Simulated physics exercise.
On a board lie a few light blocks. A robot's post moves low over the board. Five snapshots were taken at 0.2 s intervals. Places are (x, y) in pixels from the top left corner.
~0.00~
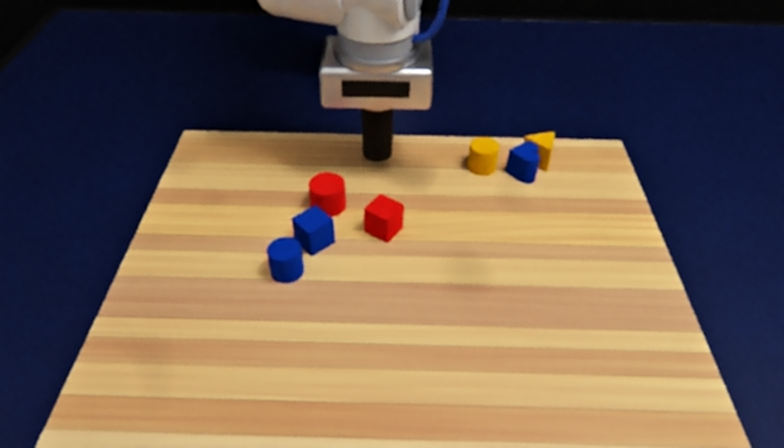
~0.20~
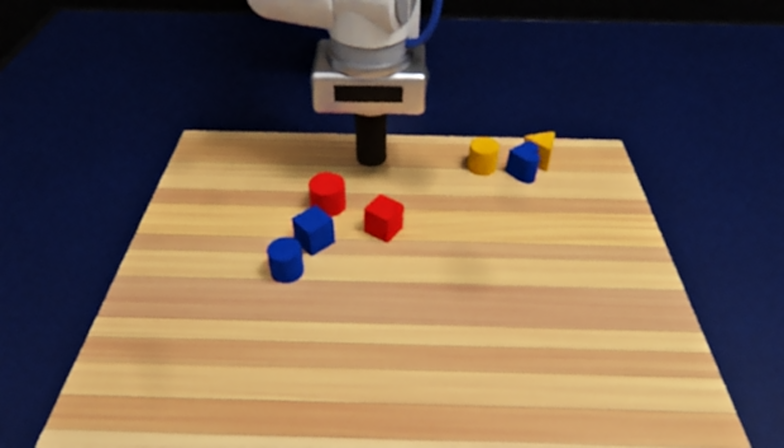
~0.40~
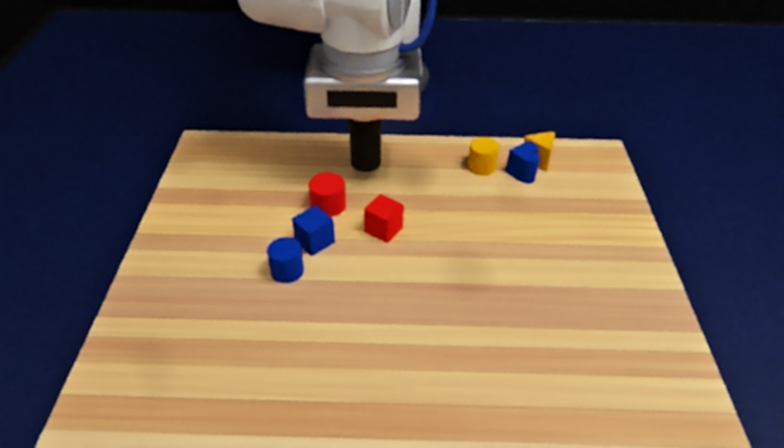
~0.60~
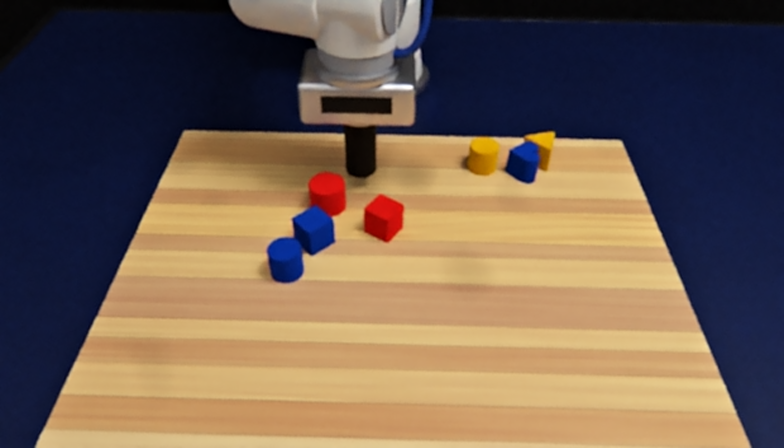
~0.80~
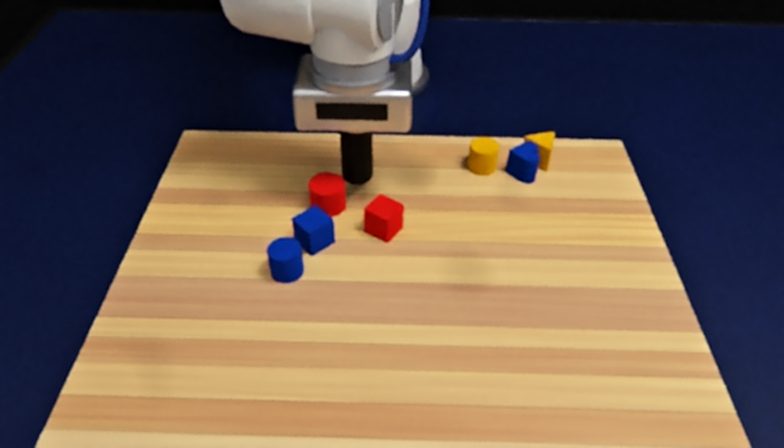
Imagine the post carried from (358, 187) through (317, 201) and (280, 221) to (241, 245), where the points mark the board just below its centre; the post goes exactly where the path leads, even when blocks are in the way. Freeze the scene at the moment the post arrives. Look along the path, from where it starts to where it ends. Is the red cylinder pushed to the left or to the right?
It gets pushed left.
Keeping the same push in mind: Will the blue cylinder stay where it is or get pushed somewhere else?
Its place changes.
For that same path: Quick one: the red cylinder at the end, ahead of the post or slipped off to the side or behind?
Slipped off.
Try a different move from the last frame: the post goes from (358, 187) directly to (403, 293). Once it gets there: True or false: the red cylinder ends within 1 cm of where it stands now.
True
The first path, step by step. One third of the way, post at (315, 188); blue square at (312, 221); red cylinder at (300, 199).
Two thirds of the way, post at (277, 209); blue square at (314, 228), turned 20° anticlockwise; red cylinder at (279, 222).
At the end, post at (239, 233); blue cylinder at (289, 255); blue square at (314, 228), turned 25° anticlockwise; red cylinder at (268, 235); red square not moved.
